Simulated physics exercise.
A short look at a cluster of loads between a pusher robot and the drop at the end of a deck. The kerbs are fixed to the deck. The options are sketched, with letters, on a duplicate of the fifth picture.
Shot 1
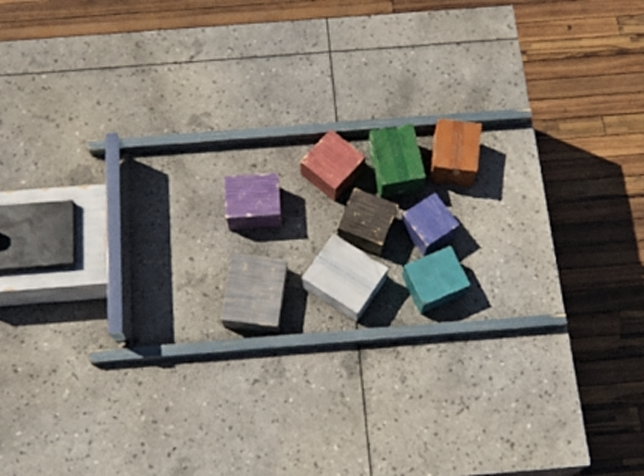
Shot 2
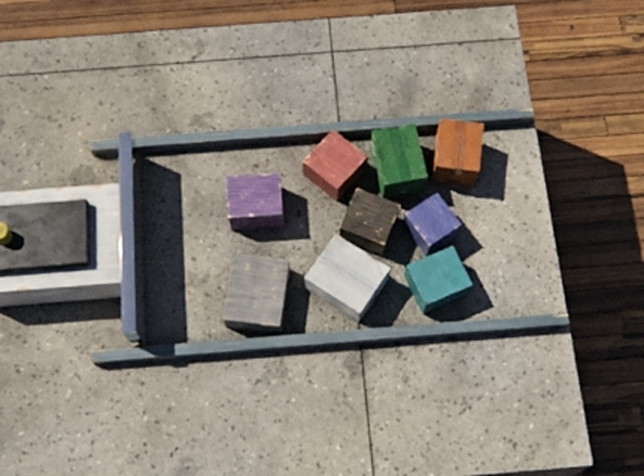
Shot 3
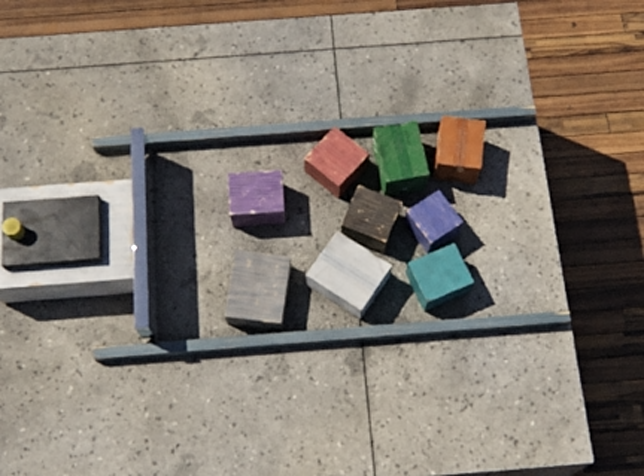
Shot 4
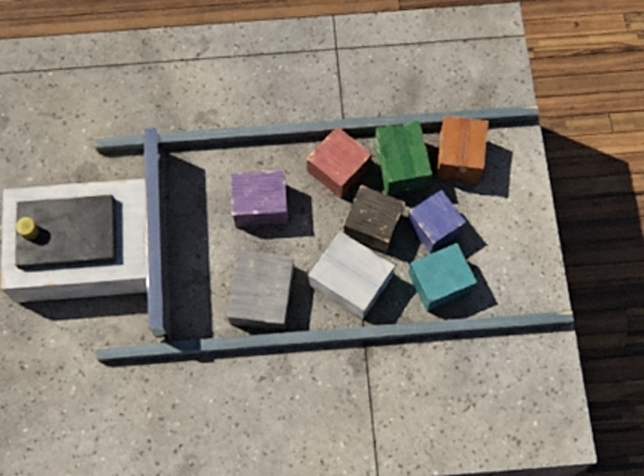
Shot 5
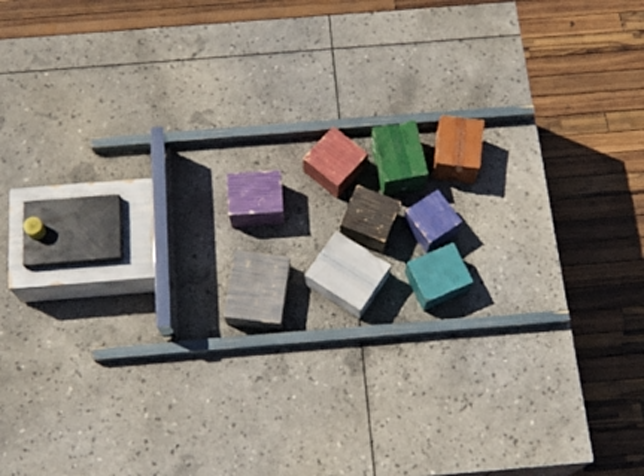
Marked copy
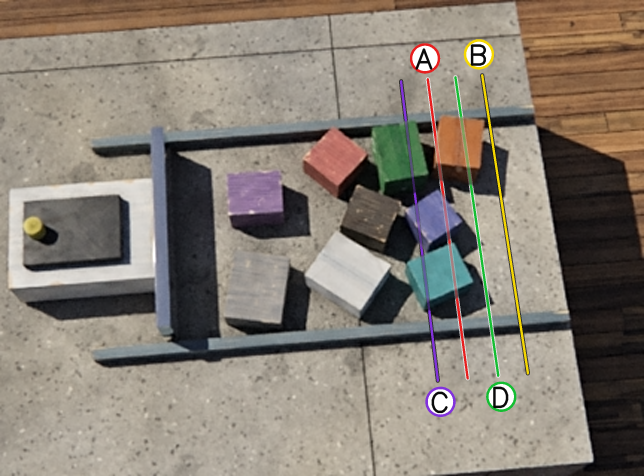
White pusher robot with a wide blue blade sliding slowly right between two rails towards a still cluster of coloured boxes.
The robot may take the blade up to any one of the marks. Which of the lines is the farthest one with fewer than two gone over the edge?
Stop at C.
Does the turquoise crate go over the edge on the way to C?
By then, yes.
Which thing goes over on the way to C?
The turquoise crate.
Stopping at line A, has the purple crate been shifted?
Yes.
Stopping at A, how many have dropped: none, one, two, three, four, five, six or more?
Three.
On the marked copy, A at (447, 221); B at (504, 217); C at (418, 223); D at (476, 219).
Taking C. A third of the way, robot (174, 222); grey crate (295, 286); white box (365, 273).
Two thirds of the way, robot (268, 215); turquoise crate (507, 262); orange box (465, 146).
When it is over, robot (338, 209); turquoise crate over the edge; blue crate (540, 200); one fallen.
As for the rest, A drops three; B drops six; D drops five.
